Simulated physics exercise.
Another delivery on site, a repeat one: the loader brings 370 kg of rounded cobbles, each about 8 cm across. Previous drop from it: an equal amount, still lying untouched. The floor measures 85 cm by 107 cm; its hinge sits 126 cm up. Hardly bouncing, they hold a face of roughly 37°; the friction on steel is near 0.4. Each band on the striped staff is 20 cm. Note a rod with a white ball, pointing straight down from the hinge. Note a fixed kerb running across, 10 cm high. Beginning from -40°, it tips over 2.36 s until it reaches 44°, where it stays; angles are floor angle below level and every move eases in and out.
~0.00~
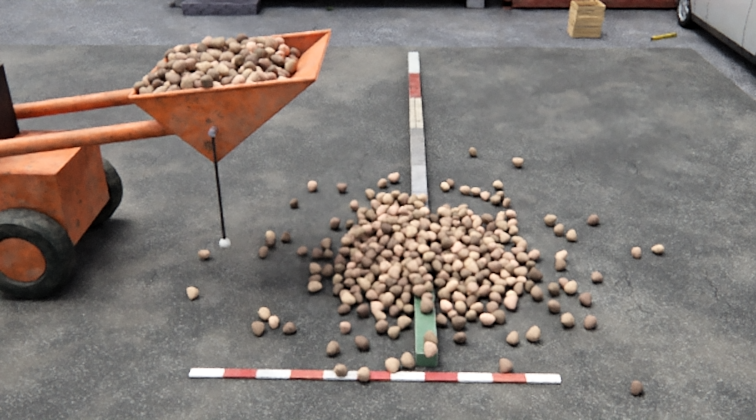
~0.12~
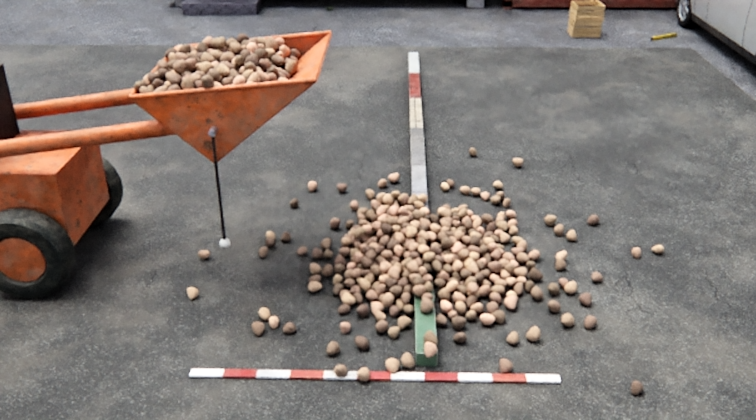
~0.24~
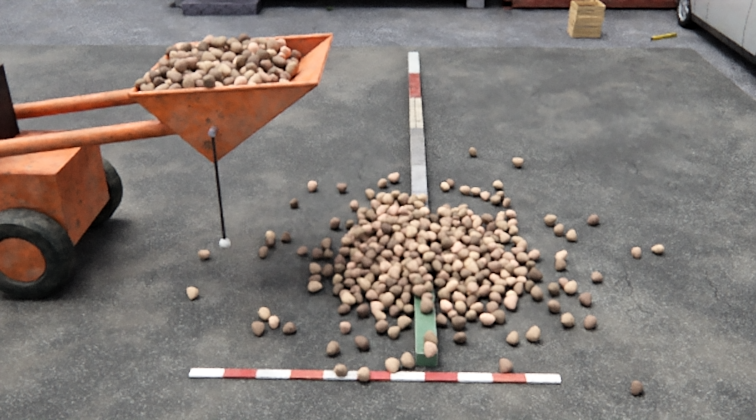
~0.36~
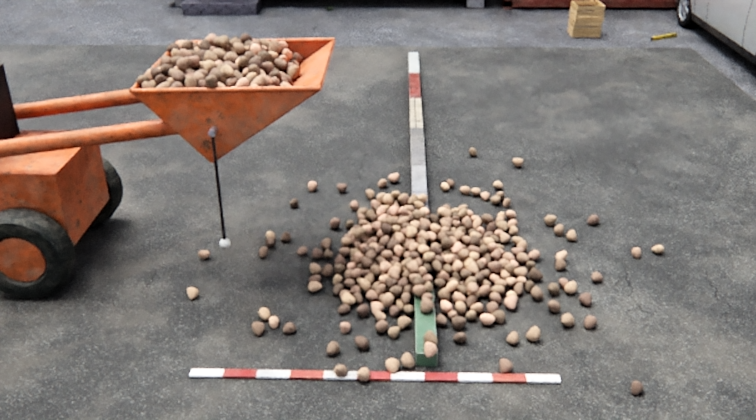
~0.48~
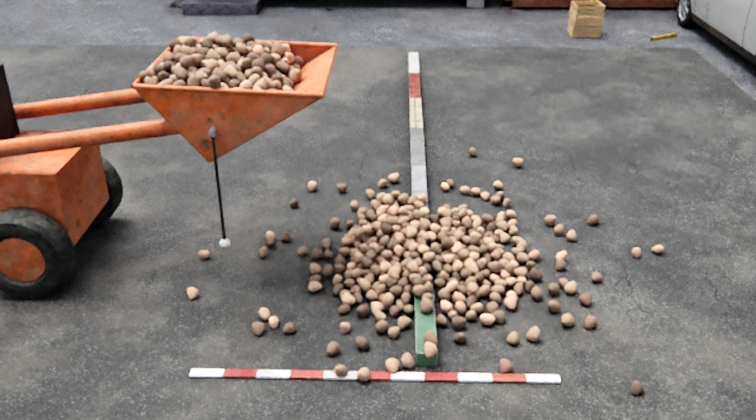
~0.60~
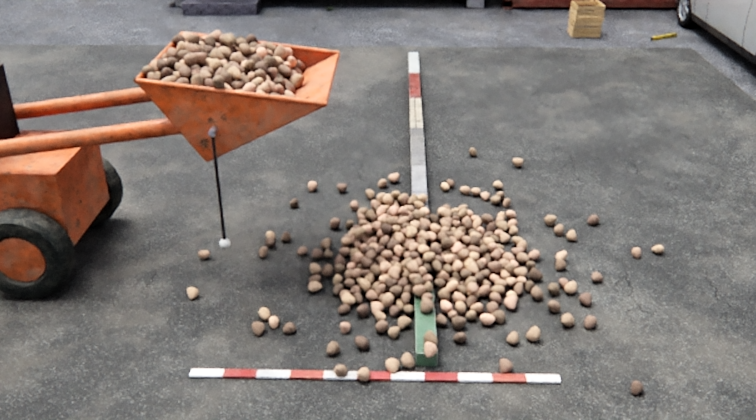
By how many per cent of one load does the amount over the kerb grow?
It grows by about 2 per cent of one load.
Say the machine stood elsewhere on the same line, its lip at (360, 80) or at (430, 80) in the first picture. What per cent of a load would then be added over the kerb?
Case one about 20 %, case two about 85 %.
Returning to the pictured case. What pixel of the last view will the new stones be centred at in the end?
(350, 248).
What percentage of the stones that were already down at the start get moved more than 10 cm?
The answer is about 5 per cent.
After 1.8 s the floor is at 31°; in per cent of one load, 86 in the bucket, 72 on this side of the kerb, 43 over the kerb; the foremost stones are at (604, 264).
After 2.5 s the floor is at 44°; in per cent of one load, 5 in the bucket, 152 on this side of the kerb, 44 over the kerb; the foremost stones are at (604, 264).
After 2.8 s the floor is at 44°; in per cent of one load, 0 in the bucket, 156 on this side of the kerb, 45 over the kerb; the foremost stones are at (604, 264).
After 5.4 s the floor is at 44°; in per cent of one load, 0 in the bucket, 156 on this side of the kerb, 45 over the kerb; the foremost stones are at (604, 264). Net gain over the kerb, 2.
